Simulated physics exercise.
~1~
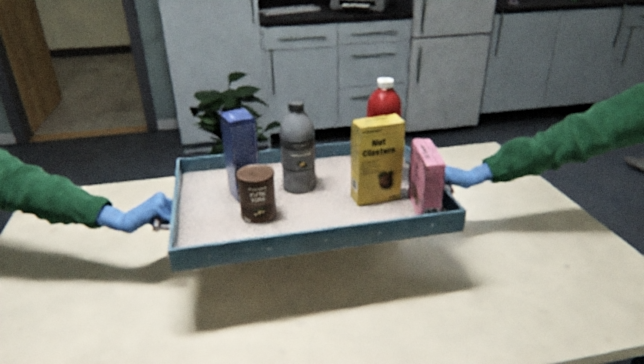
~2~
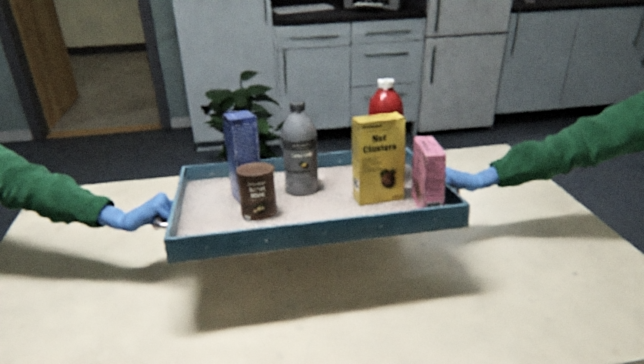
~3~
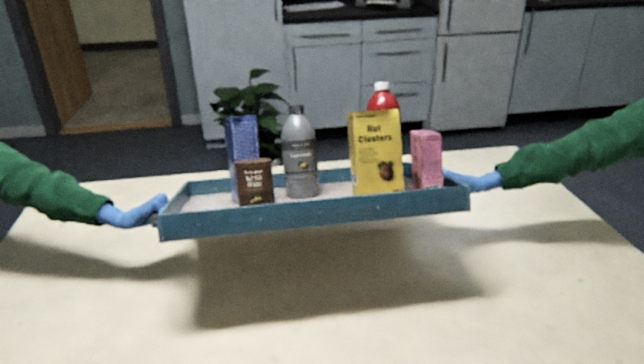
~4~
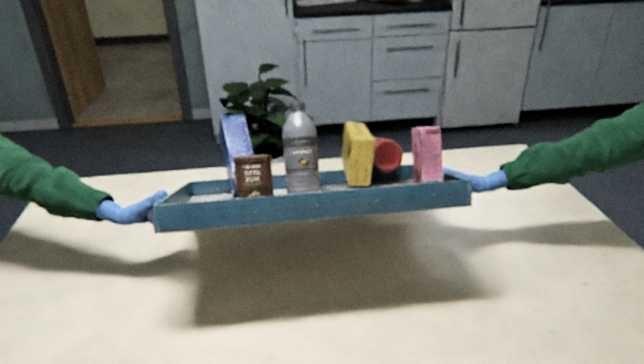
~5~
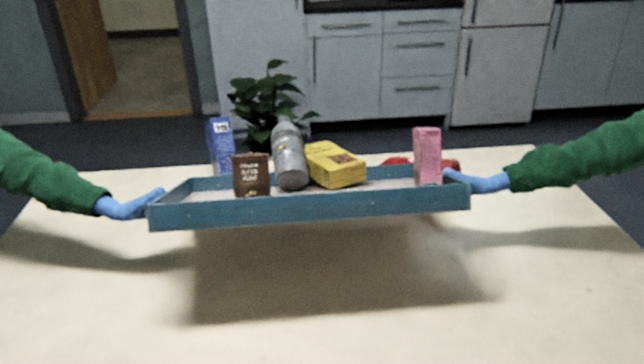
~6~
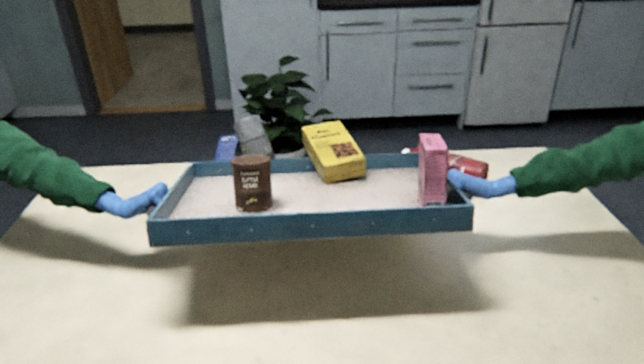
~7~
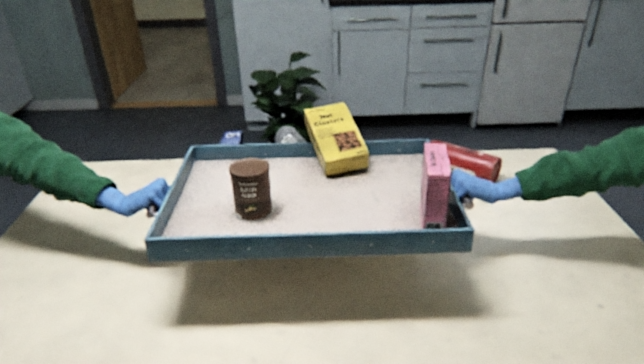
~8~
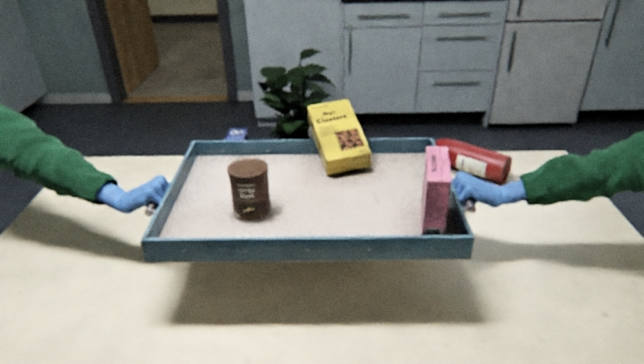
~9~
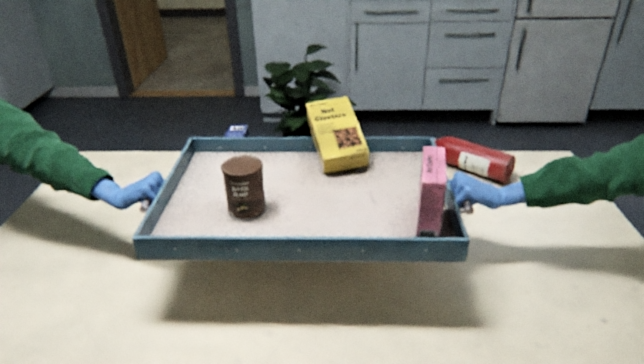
Two gloved hands tilting a tray away and levelling it, yellow packet toppling, red bottle, blue carton and grey bottle falling off.
